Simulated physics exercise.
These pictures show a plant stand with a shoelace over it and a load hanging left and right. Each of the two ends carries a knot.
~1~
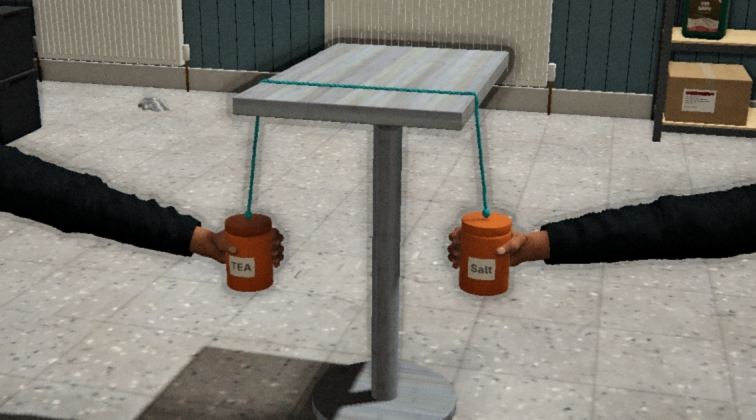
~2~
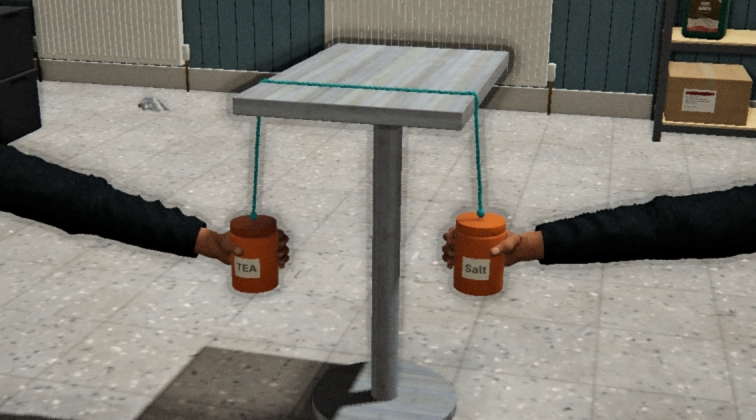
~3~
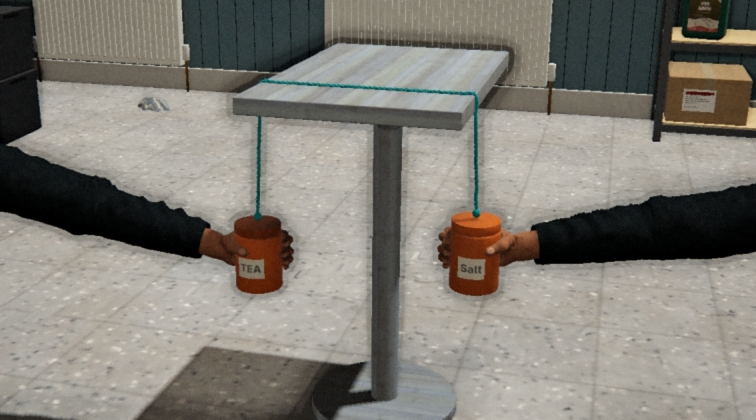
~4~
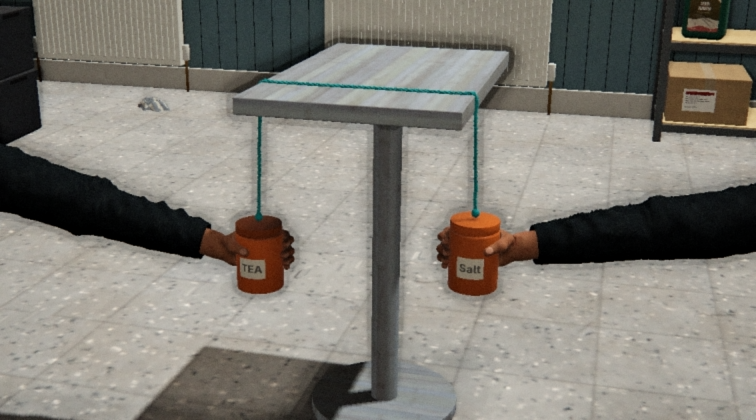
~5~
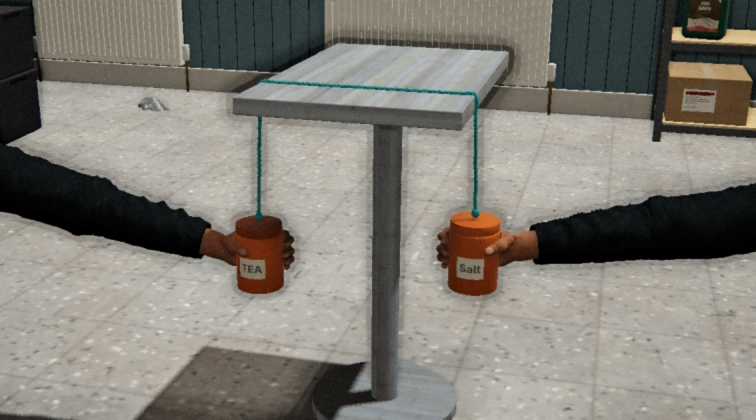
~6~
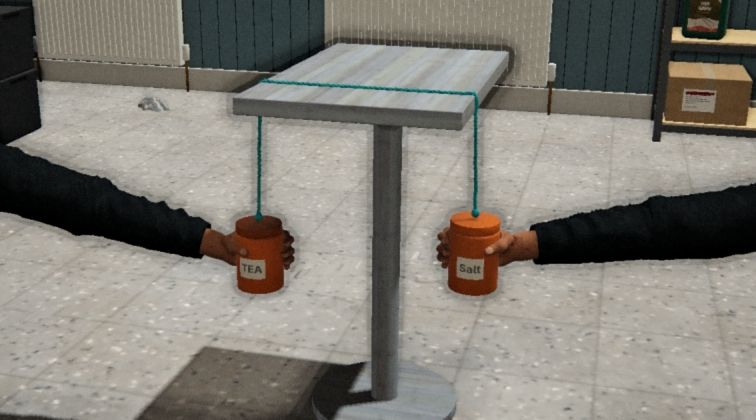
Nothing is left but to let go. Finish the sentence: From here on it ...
From here on it stays motionless.
Then, 0.60 s later than the last view, left jar where it was near (271, 255); right jar where it was near (465, 252).
Then, 1.26 s later than the last view, left jar where it was near (261, 254); right jar where it was near (472, 253).
Finally, left jar where it was near (269, 255); right jar where it was near (469, 253). The shoelace keeps its balance.
